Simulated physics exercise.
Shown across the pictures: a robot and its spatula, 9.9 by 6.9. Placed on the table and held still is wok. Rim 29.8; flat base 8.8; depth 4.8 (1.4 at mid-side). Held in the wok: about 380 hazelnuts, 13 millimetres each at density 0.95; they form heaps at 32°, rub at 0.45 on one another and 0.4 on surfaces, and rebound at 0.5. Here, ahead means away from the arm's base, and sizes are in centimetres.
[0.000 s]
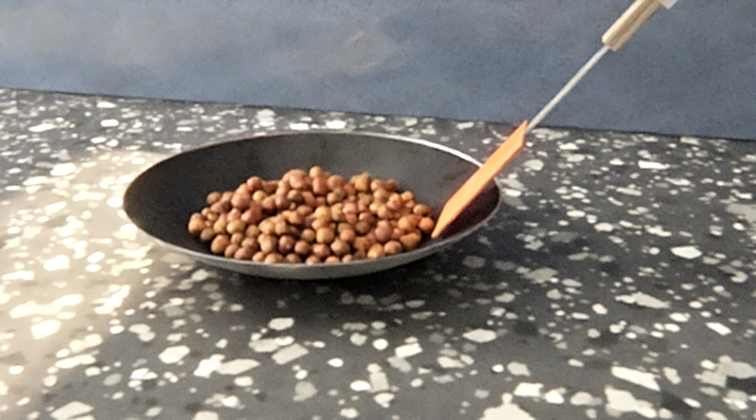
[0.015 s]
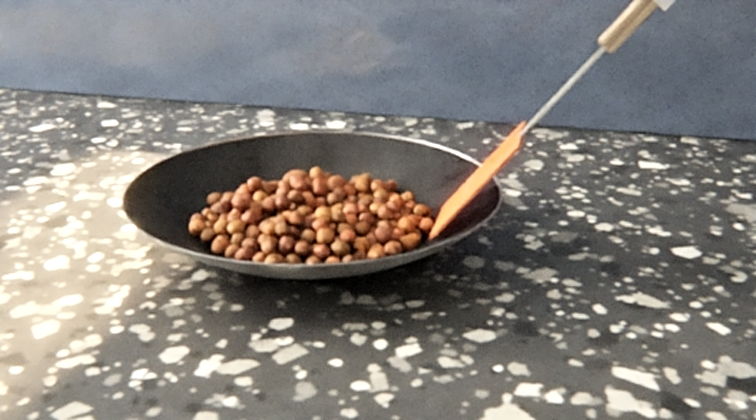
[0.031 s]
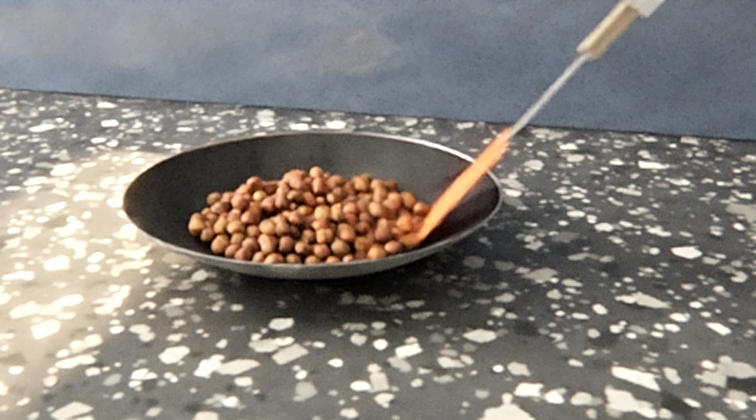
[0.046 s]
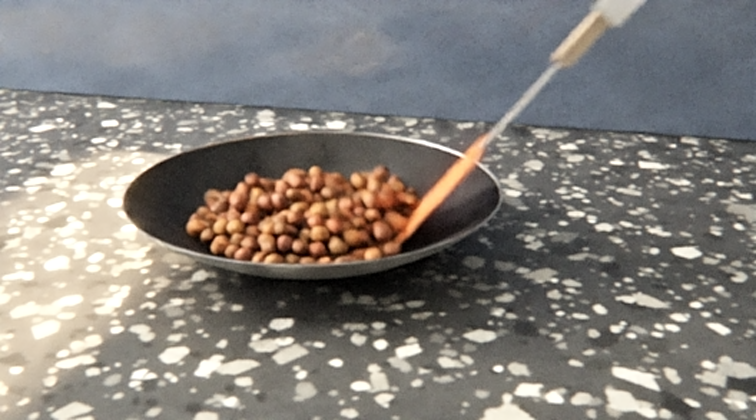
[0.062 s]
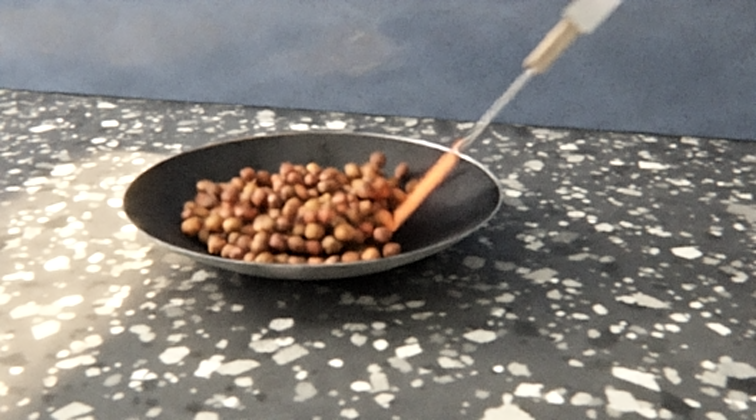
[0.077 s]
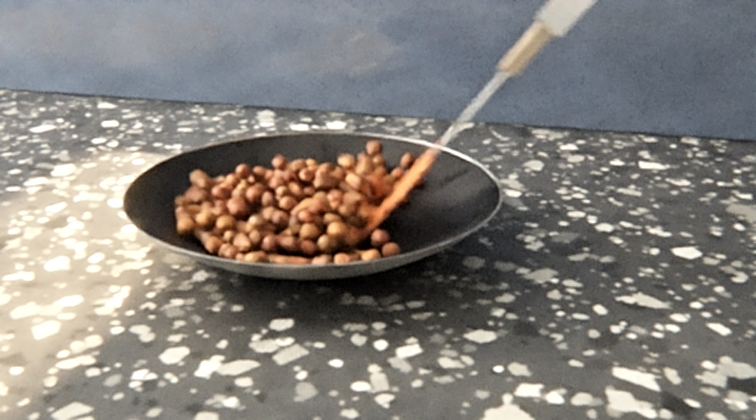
A dark, pale-flecked speckled tabletop stands before a blue-grey backdrop, seen from a slightly raised, unmoving camera. A shallow black wok holds a heap of reddish-brown hazelnuts, with an orange spatula on a thin metal shaft slanting in from the upper right. The spatula starts at the wok's right side and pushes steadily leftward, shoving the nuts into a slightly taller, looser mound while the wok stays still.
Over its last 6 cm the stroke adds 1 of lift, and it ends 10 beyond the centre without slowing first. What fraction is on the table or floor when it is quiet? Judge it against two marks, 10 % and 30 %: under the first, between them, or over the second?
Over the second, so above 30 %.
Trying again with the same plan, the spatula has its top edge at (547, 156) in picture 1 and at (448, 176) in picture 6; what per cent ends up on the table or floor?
My guess would be close to 40 per cent.
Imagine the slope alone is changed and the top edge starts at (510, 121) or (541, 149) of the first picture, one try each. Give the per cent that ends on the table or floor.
About 40 and 40 per cent.
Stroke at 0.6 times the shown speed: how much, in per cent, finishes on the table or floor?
20 %.
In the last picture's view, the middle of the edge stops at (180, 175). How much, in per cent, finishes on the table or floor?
Estimate: Approx. 40 %.
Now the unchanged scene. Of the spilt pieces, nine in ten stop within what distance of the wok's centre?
Roughly 60 cm.
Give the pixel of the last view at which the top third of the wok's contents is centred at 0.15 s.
I'd say close to (244, 180).
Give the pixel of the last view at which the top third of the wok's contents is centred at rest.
Look near (259, 198).
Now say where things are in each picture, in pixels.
The spatula top edge at (525, 132), sloping 52°; upper third of the load around (310, 207), from x 200 to 425, top at y 175; 375 in the wok, in the first picture.
The spatula top edge at (522, 134), sloping 52°; upper third of the load around (310, 207), from x 200 to 425, top at y 175, in the second picture.
The spatula top edge at (506, 139), sloping 52°; upper third of the load around (310, 206), from x 200 to 425, top at y 175, in the third picture.
The spatula top edge at (482, 147), sloping 52°; upper third of the load around (316, 201), from x 195 to 410, top at y 175, in the fourth picture.
The spatula top edge at (458, 151), sloping 52°; upper third of the load around (311, 195), from x 190 to 415, top at y 160, in the fifth picture.
The spatula top edge at (434, 153), sloping 52°; upper third of the load around (306, 192), from x 185 to 415, top at y 150; 375 in the wok, in the sixth picture.
After 0.11 s, sloping 52°, highest piece 7 above the table; 375 in the wok.
After 0.15 s, sloping 52°, highest piece 8 above the table; 373 in the wok, 2 on the blade or in flight.
After 0.37 s, sloping 52°, highest piece 8 above the table; 225 in the wok, 112 on the table or floor, 38 on the blade or in flight.
After 1.42 s, sloping 52°, highest piece 4 above the table; 225 in the wok, 150 on the table or floor.
In the end, 225 in the wok, 150 on the table or floor. That is 40 % on the table or floor.
